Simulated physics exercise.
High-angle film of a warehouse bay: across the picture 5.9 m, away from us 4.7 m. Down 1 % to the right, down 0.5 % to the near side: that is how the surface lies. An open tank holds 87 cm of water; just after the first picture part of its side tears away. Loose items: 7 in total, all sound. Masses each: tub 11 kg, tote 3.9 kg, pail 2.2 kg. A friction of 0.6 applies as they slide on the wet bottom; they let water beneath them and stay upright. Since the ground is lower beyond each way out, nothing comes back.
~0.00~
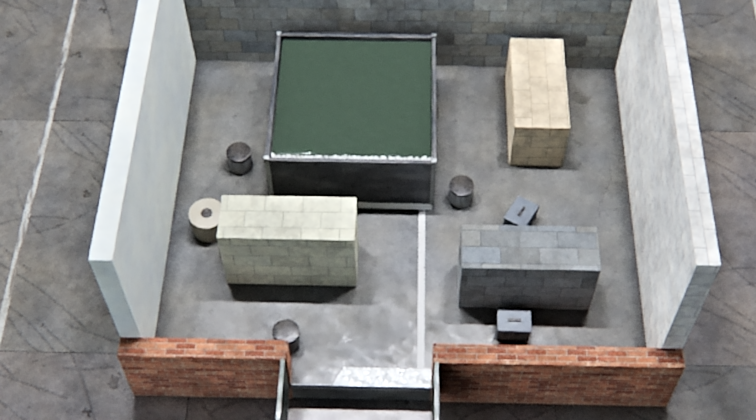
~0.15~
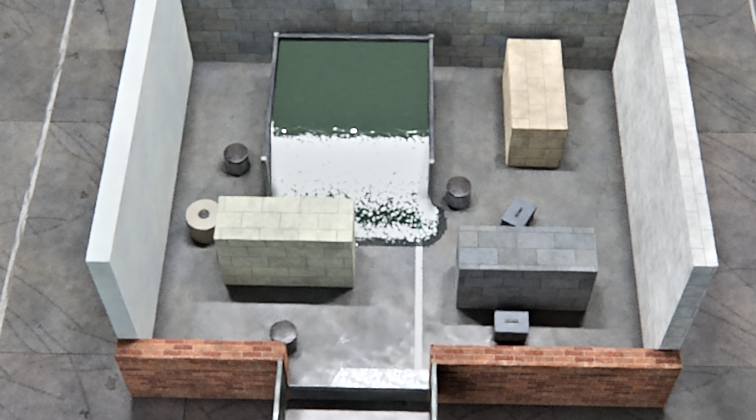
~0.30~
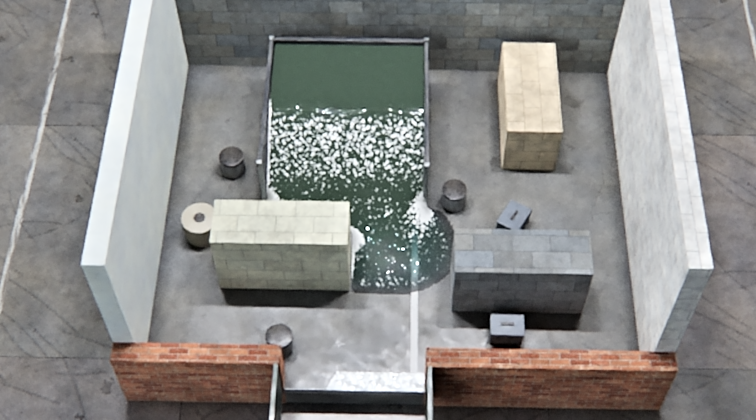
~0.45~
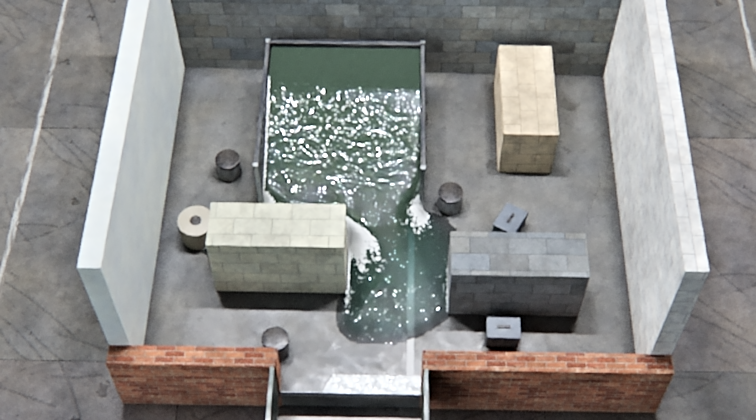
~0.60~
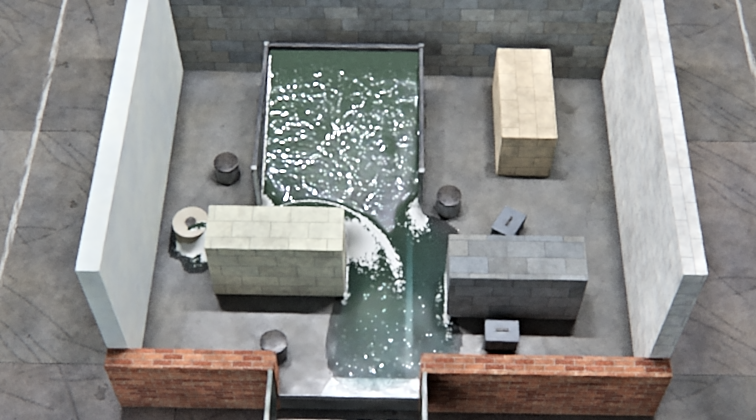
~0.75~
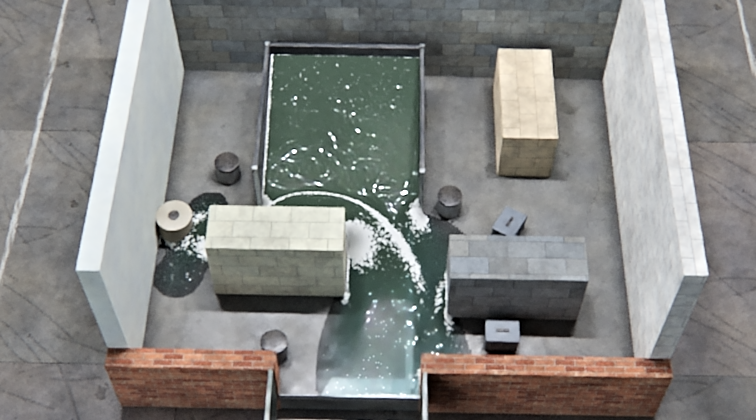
Green water pouring from an open tank between two block walls and spreading across a grey floor, nudging a pale tub left.
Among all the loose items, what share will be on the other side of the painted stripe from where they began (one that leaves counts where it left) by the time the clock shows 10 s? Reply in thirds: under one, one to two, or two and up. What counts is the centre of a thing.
Under one third.
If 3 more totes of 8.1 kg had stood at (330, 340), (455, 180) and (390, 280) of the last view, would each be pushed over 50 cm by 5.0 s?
Beyond the mark, within the mark, beyond the mark.
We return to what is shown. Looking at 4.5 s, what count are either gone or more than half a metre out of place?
Result: 4.
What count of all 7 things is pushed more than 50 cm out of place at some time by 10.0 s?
Answer: 7.
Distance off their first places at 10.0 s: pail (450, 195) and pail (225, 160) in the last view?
Log: Item 1 = 150 cm; item 2 = 100 cm.
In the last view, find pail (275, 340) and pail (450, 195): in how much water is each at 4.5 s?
Depths: Near 11 cm, then near 0 cm.
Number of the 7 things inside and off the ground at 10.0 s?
Of them, 6.
After 2.0 s 0 of 7 are over the mark; 1 afloat.
After 4.5 s 0 of 7 are over the mark; 5 afloat.
After 7.0 s 0 of 7 are over the mark; 6 afloat.
After 10.0 s 0 of 7 are over the mark; 6 afloat.
